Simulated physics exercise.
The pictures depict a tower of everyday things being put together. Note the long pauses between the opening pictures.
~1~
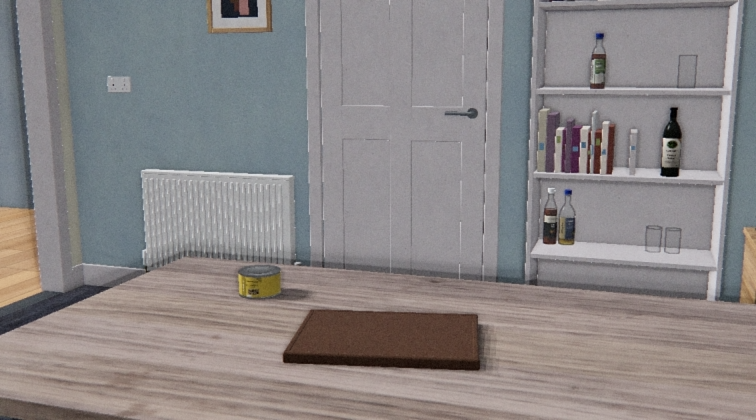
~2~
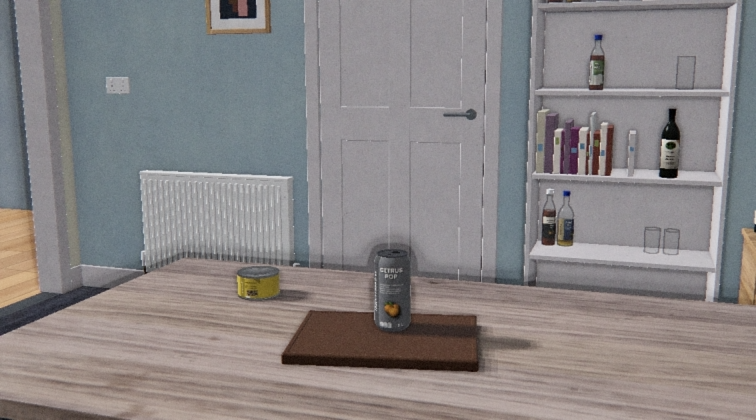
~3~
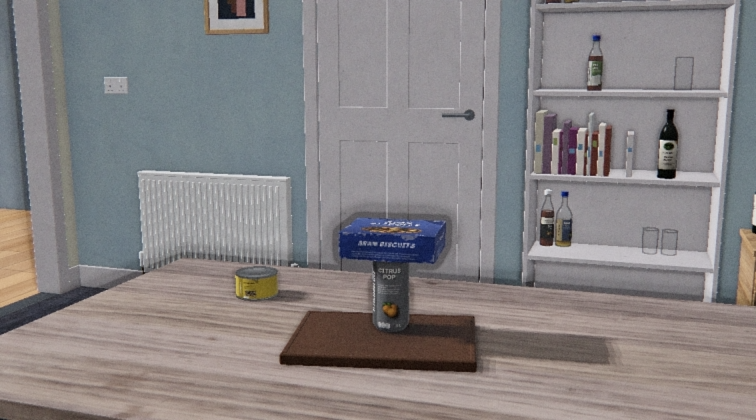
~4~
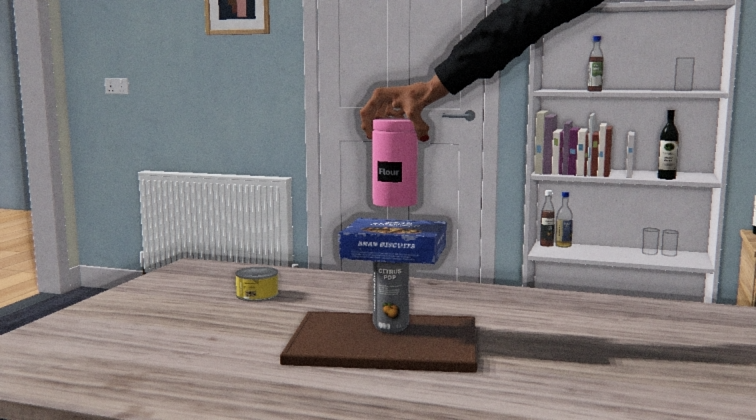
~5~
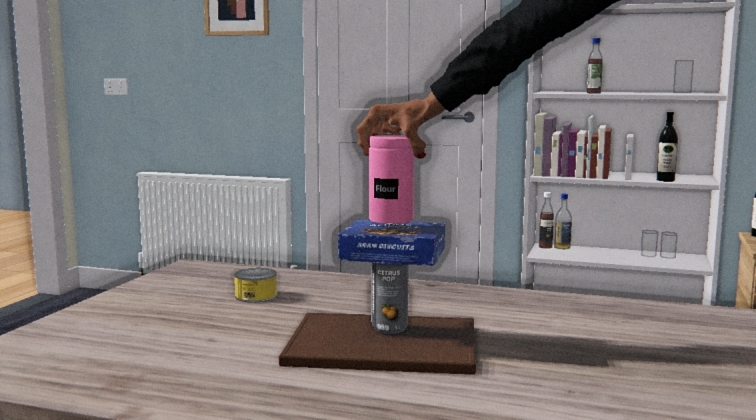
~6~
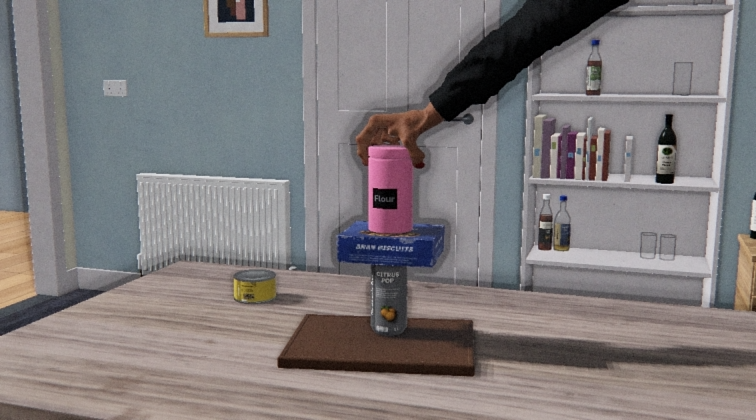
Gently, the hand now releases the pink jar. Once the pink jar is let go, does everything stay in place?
Yes, everything stays in place.
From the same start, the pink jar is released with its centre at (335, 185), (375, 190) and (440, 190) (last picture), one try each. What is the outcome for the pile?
Collapses; stays standing; collapses.
Then, 0.20 s later than the last frame, all is still.
Then, 0.50 s later than the last frame, pink jar resting near (391, 189).
When it is over, all 5 as before. End places, in pixels of the last picture, pink jar near (391, 189). The pile keeps its balance.
